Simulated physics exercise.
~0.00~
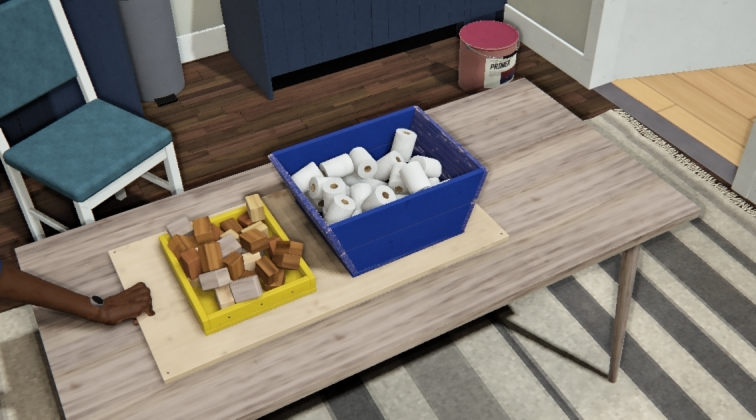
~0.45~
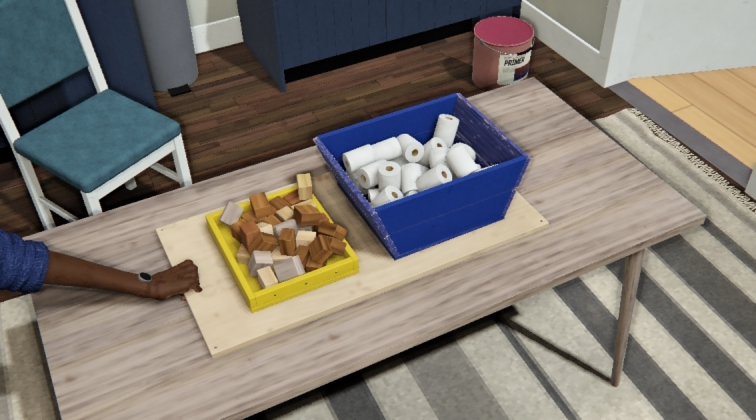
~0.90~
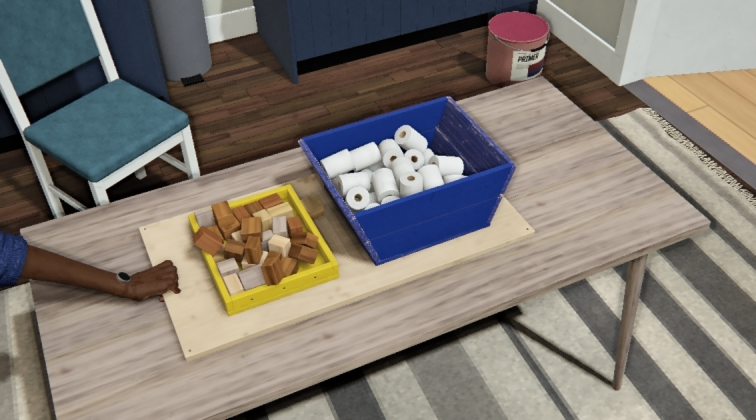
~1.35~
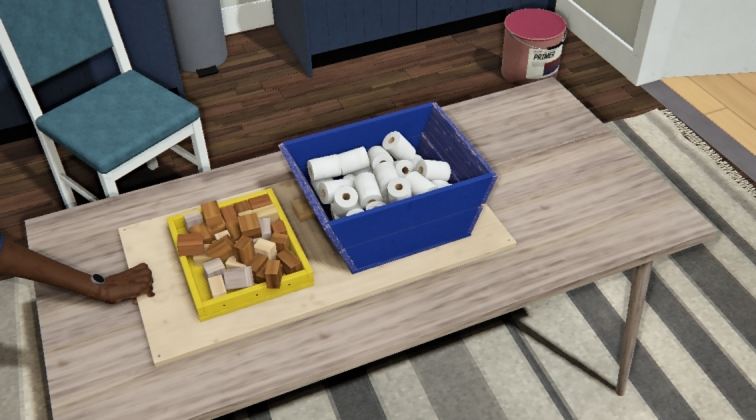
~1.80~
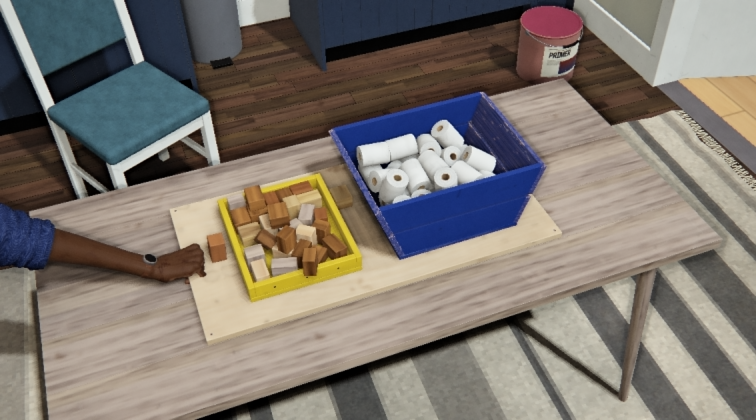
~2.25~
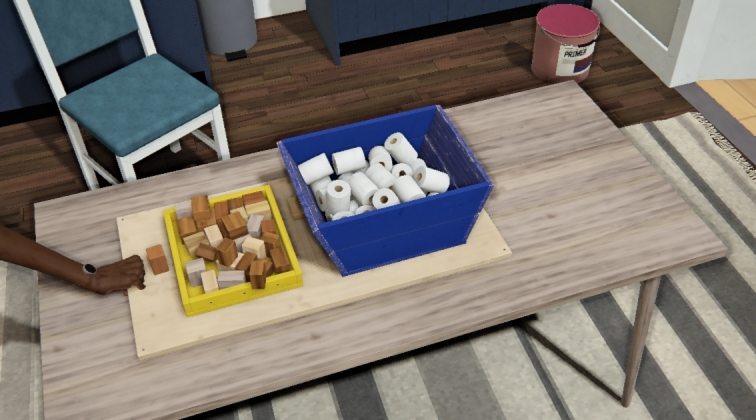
A hand jerks a board back and forth, spilling a few blocks from the yellow tote.
